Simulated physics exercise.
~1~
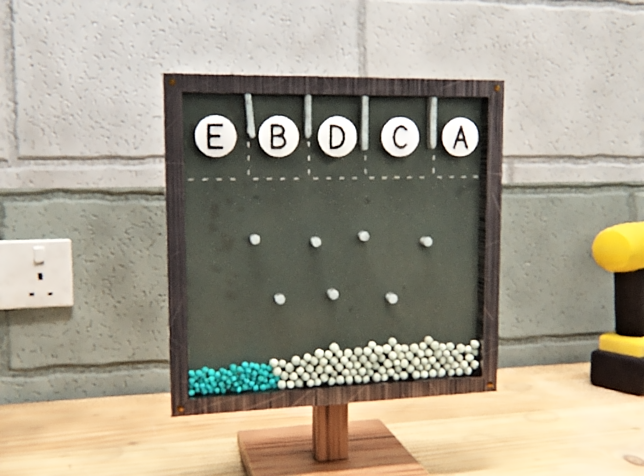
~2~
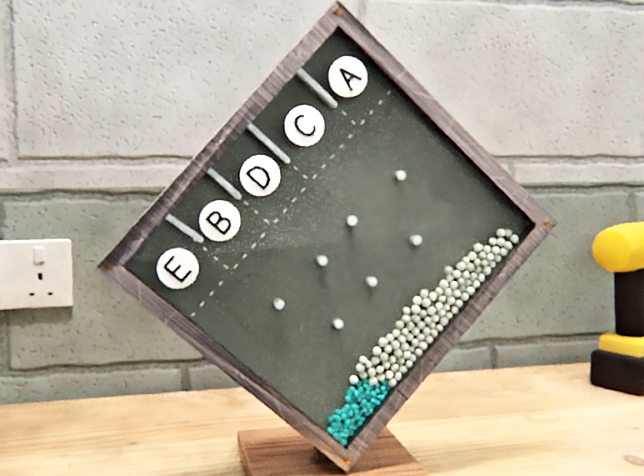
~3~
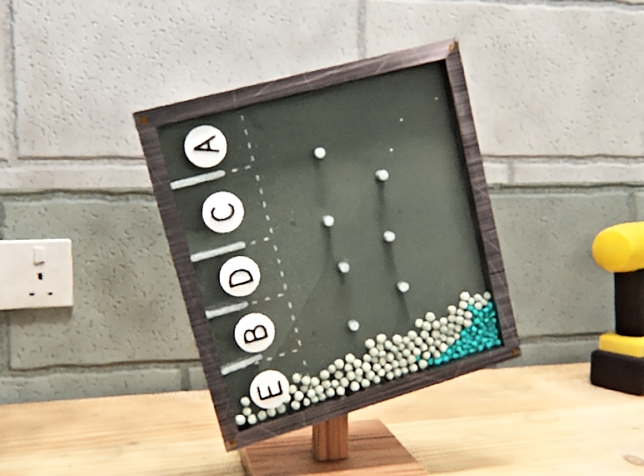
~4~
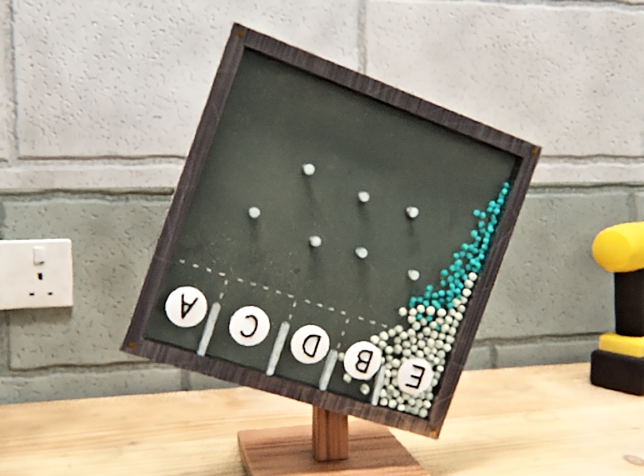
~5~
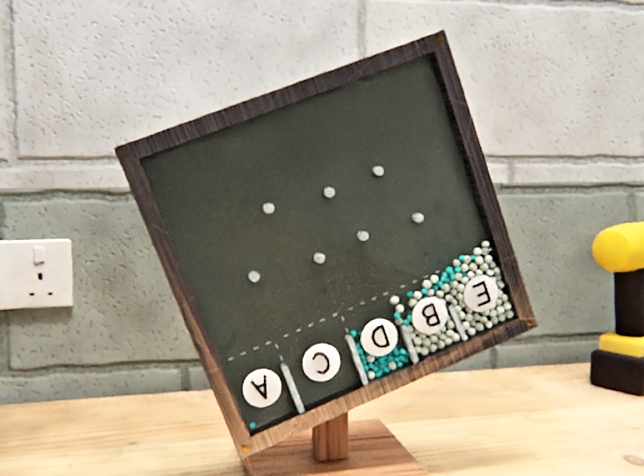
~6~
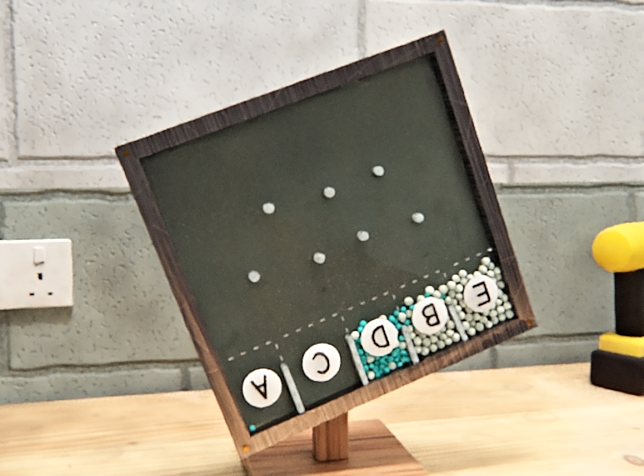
Square case of white and turquoise balls turning anticlockwise until nearly upside down, the balls settling mostly in pockets D, B and E.
